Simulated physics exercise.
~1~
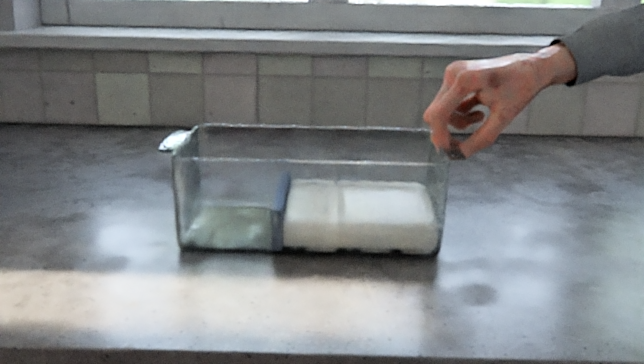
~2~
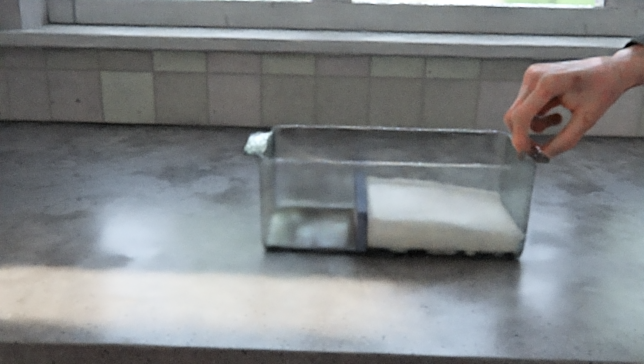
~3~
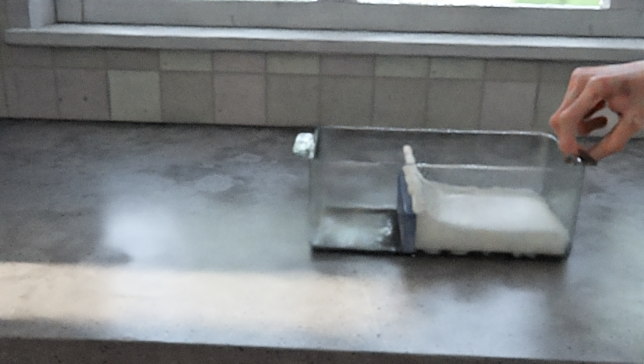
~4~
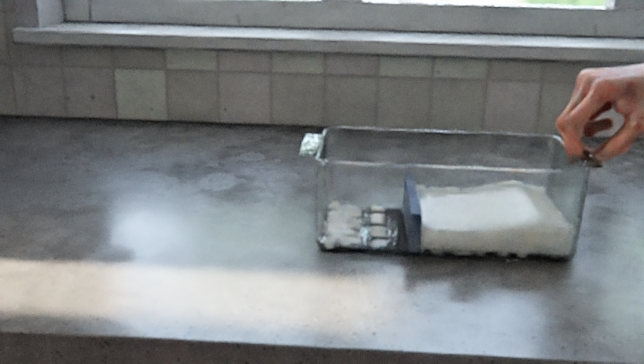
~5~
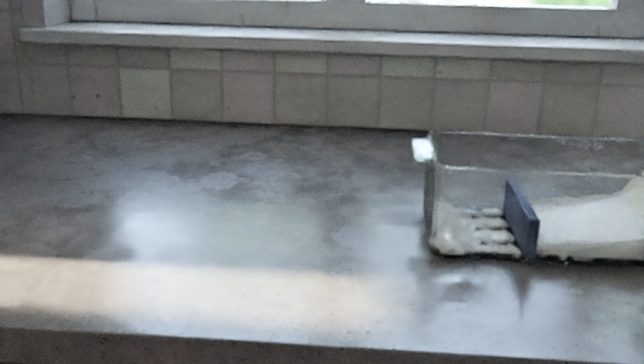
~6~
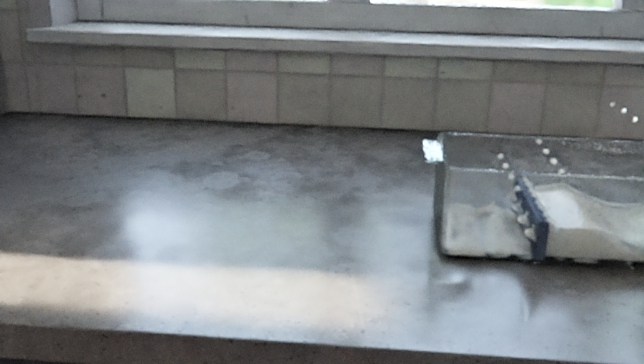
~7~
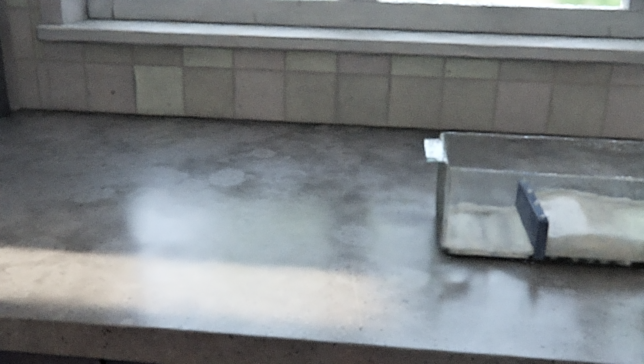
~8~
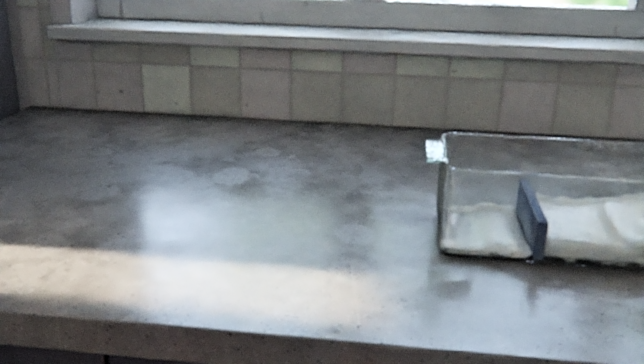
At the start, a hand holds the right end of a clear, divided container on a grey counter below a window, with white liquid filling the larger right part. The hand pulls the container to the right, and the liquid tilts and climbs against the dark upright divider, some of it crossing to the left side. After a brief pause, a second pull carries the container farther right, partly out of view, as more liquid spills over and droplets fly above it. The container then stops, the liquid settles, and a shallow white layer remains left of the divider.
